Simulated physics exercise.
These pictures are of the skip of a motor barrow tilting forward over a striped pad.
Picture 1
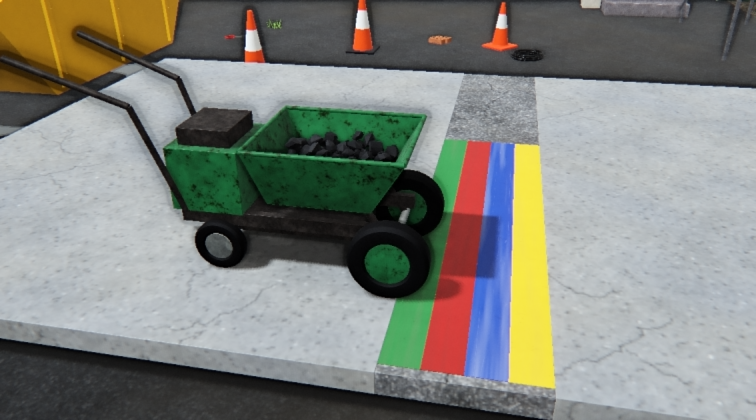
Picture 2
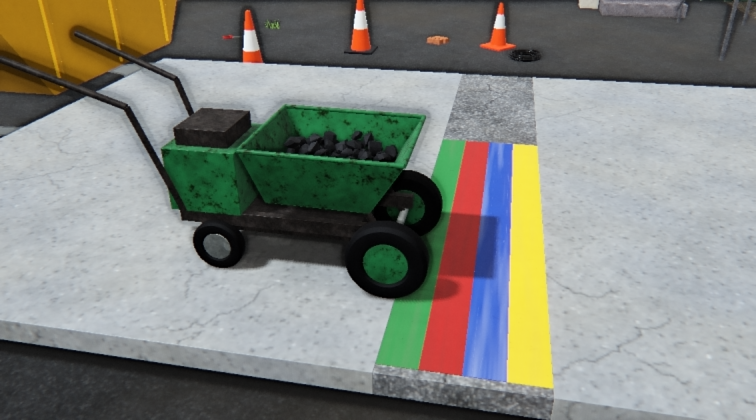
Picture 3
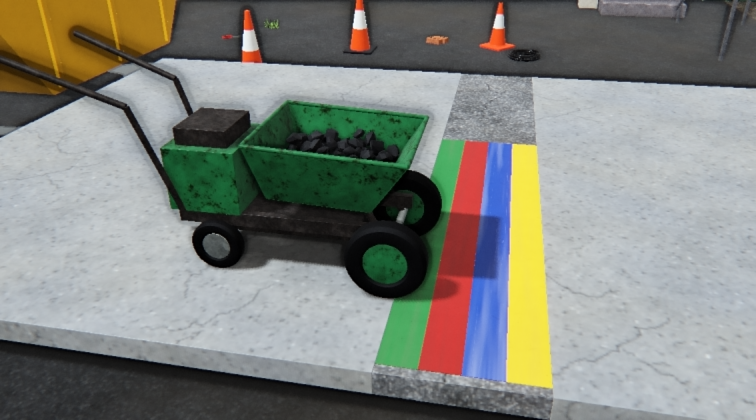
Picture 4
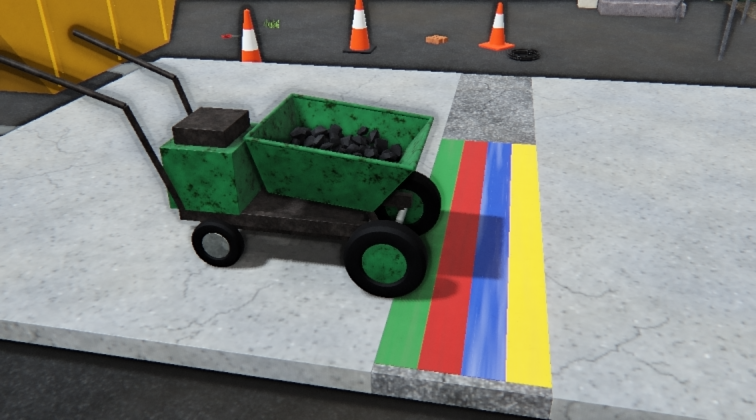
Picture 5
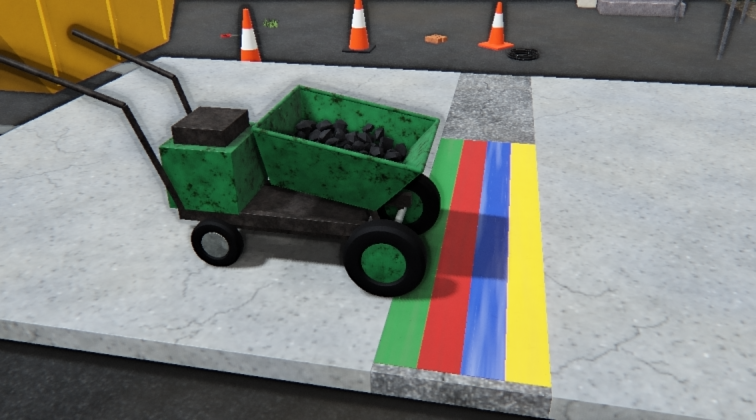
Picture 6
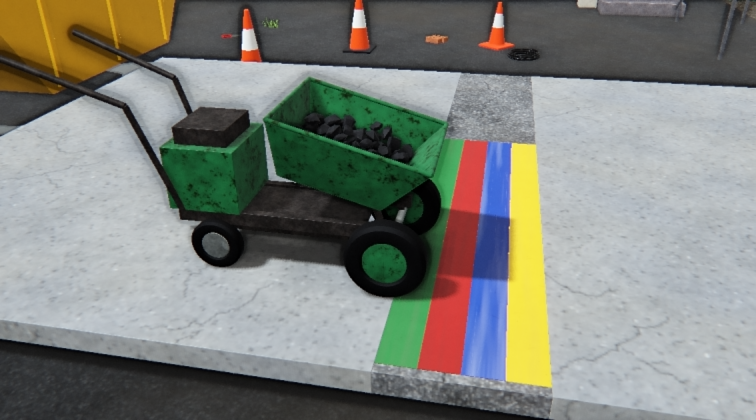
A green motor barrow with black wheels and dark handles stands on a pale concrete slab, seen from slightly above and to the side, with orange and white cones and part of a yellow container behind. Its skip holds black lumps of coal, beside green, red, blue and yellow stripes at right. The skip starts level, then gradually tilts forward to the right, its rear rising, while the chassis and view stay nearly still.
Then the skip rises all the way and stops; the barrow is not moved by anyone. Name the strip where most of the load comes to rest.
Yellow.
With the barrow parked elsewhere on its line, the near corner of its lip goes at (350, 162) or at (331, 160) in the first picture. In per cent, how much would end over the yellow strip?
About 20 per cent, then about 10 per cent.
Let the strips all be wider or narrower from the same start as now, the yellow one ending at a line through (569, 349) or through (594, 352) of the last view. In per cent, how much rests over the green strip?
Near 0 in a hundred and near 0 in a hundred.
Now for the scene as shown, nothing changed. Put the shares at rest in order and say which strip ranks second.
Number two is the strip in blue.
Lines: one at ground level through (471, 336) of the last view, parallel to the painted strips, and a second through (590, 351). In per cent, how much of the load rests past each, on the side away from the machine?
That's 90 per cent for the first and 20 per cent for the second.
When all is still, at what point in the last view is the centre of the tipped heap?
(534, 271).
Soon, skip tipped steeply; all in the skip.
A while on, skip tipped steeply; nearly all in the skip; a stray few over the blue strip; a stray few over the yellow strip; a stray few falling.
Towards the end, skip tipped right over; about a third in the skip; a small part over the blue strip; about a quarter over the yellow strip; about a quarter off the paint.
Finally, skip tipped right over; a small part in the skip; none over the green strip; a stray few over the red strip; about a quarter over the blue strip; about a third over the yellow strip; about a third off the paint.
